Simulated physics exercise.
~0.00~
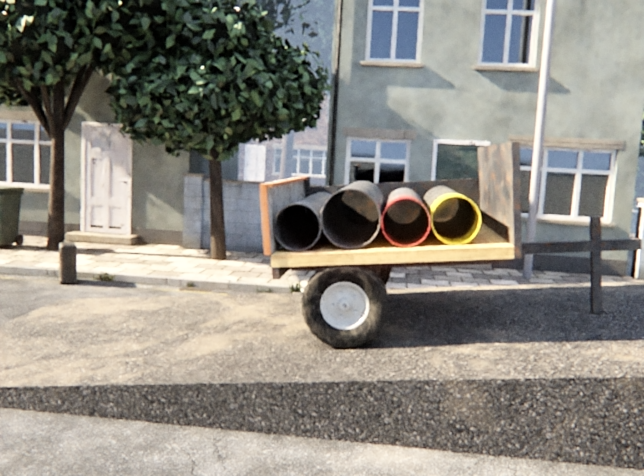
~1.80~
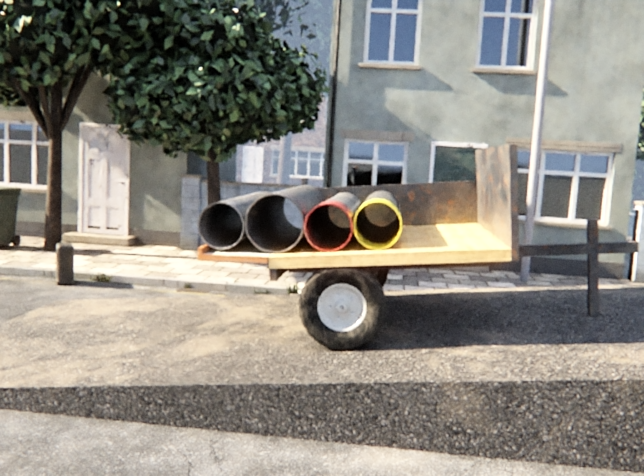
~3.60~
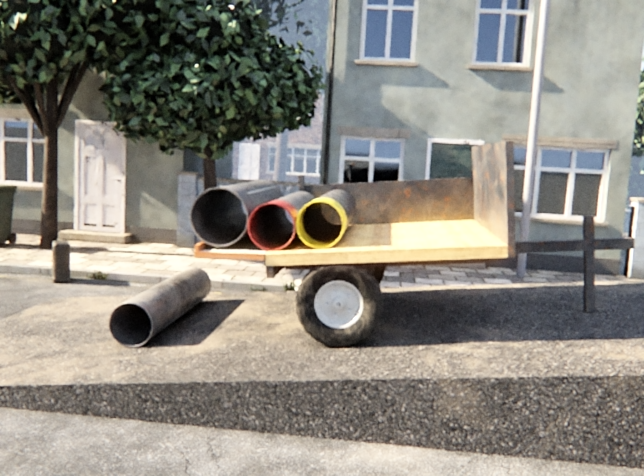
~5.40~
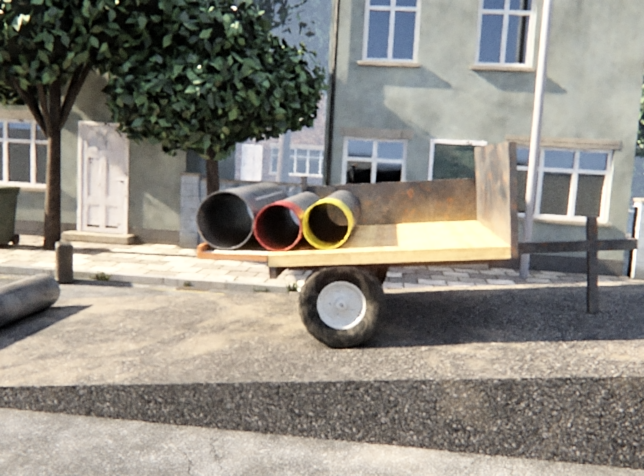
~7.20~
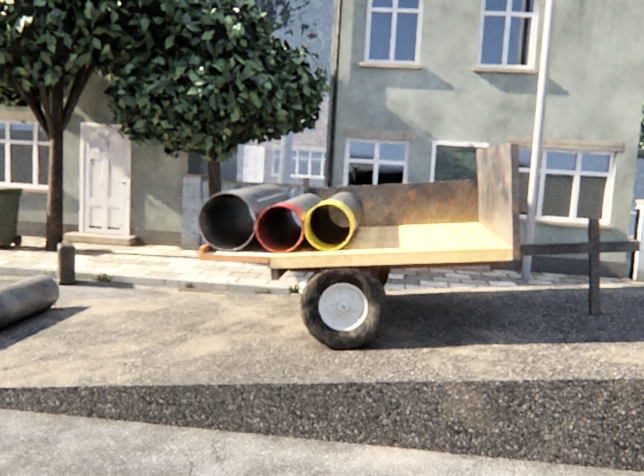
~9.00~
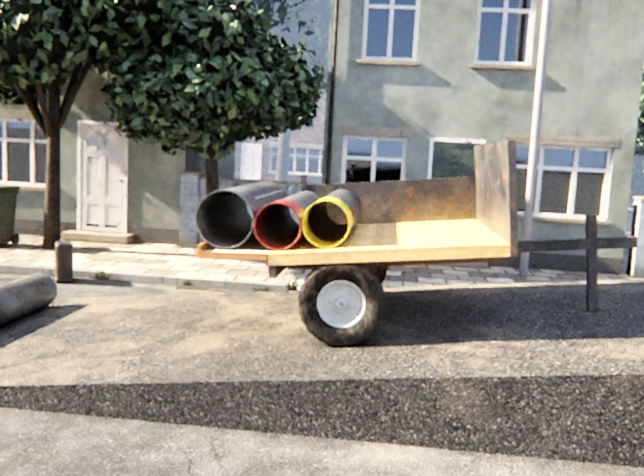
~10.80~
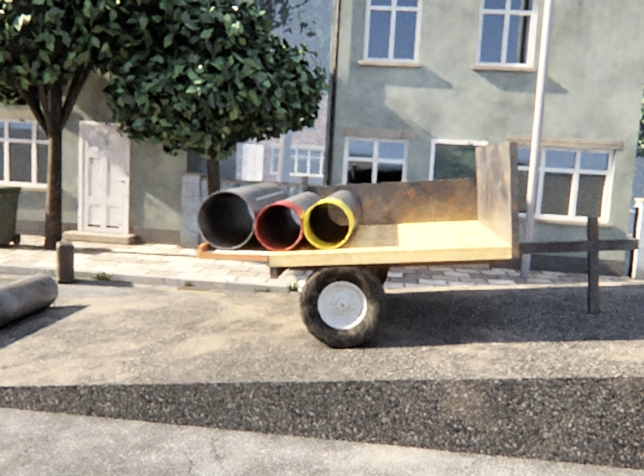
The clip shows four pipes, two grey, one red-rimmed and one yellow-rimmed, on a trailer whose tailgate swings down. They roll left, and one grey pipe drops to the ground and rolls away to the left, while the other three stop at the tail and stay aboard.
